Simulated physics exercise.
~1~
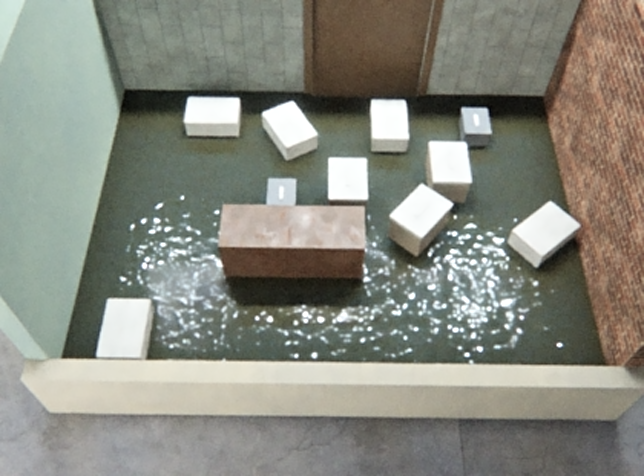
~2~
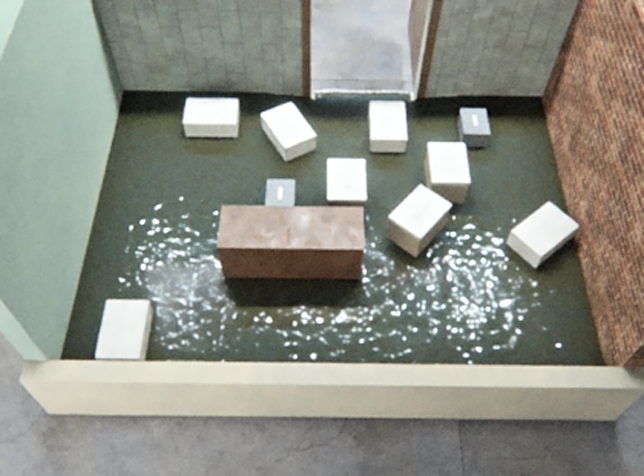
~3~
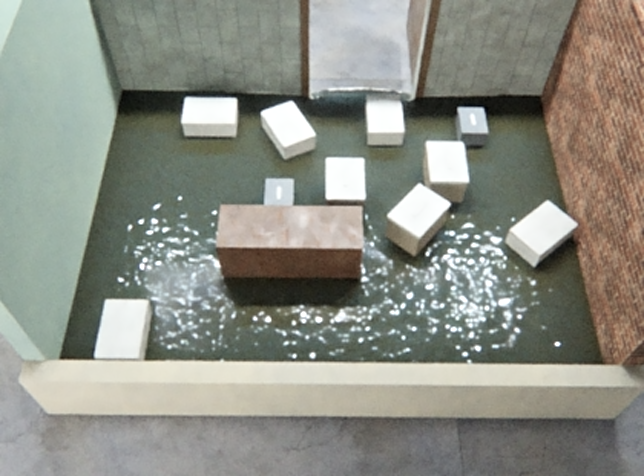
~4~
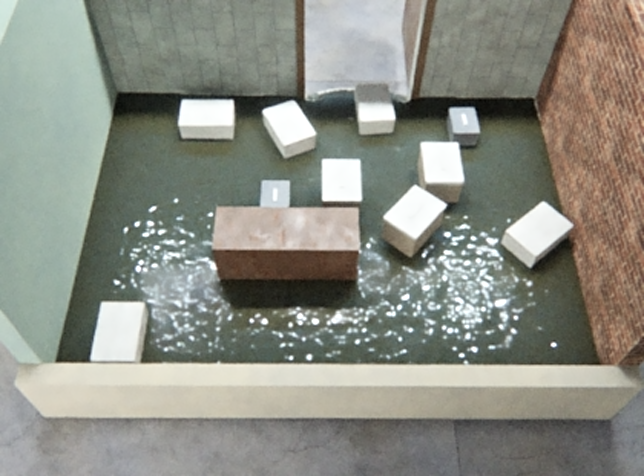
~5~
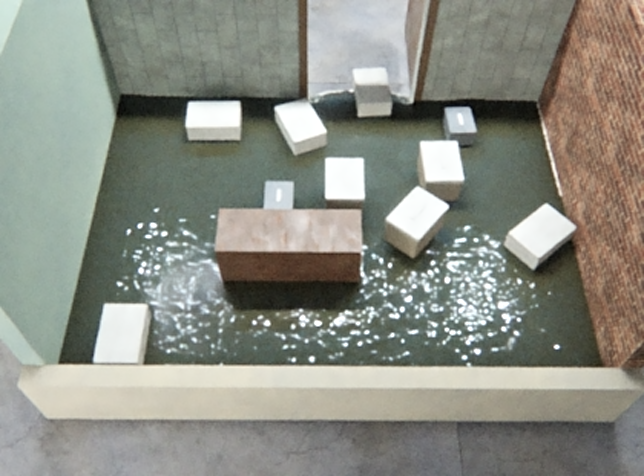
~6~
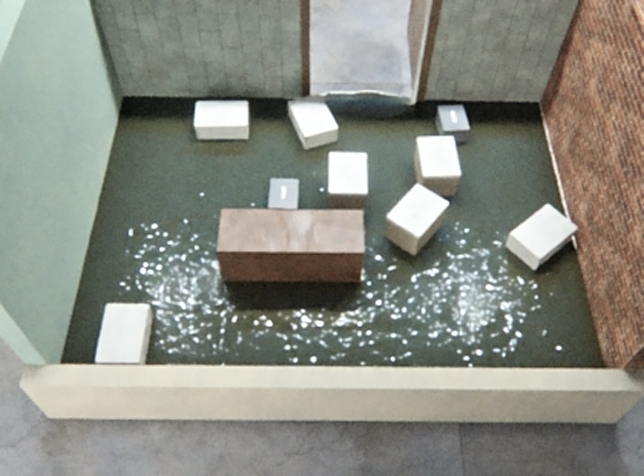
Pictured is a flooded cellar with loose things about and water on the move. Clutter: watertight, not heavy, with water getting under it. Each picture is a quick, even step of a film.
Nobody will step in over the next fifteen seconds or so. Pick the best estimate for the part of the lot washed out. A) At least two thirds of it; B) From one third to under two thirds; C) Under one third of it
(A) At least two thirds of it.
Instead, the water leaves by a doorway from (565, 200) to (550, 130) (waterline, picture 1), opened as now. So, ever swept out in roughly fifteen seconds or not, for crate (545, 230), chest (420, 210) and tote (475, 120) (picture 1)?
Listed order gives departs, departs, departs.
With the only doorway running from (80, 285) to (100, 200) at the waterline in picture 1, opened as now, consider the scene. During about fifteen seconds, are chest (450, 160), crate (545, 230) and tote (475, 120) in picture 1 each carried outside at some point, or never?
In order: Remains, remains, remains.
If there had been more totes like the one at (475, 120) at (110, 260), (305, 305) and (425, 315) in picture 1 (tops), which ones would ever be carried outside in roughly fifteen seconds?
The three, in sequence: Remains behind, remains behind and remains behind.
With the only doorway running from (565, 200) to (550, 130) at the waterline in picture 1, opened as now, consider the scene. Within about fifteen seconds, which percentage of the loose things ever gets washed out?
Roughly 60 in a hundred.
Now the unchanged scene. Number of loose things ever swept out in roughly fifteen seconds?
It adds up to 8.
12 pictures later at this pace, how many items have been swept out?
The number comes out at 4.
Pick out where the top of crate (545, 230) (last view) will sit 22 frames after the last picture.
It should be near (515, 166).
A moment on, 1 of 10 are out; 9 afloat.
Next, 4 of 10 are out; 6 afloat.
Later, 7 of 10 are out; 3 afloat.
In the end, 8 of 10 are out; 2 afloat.
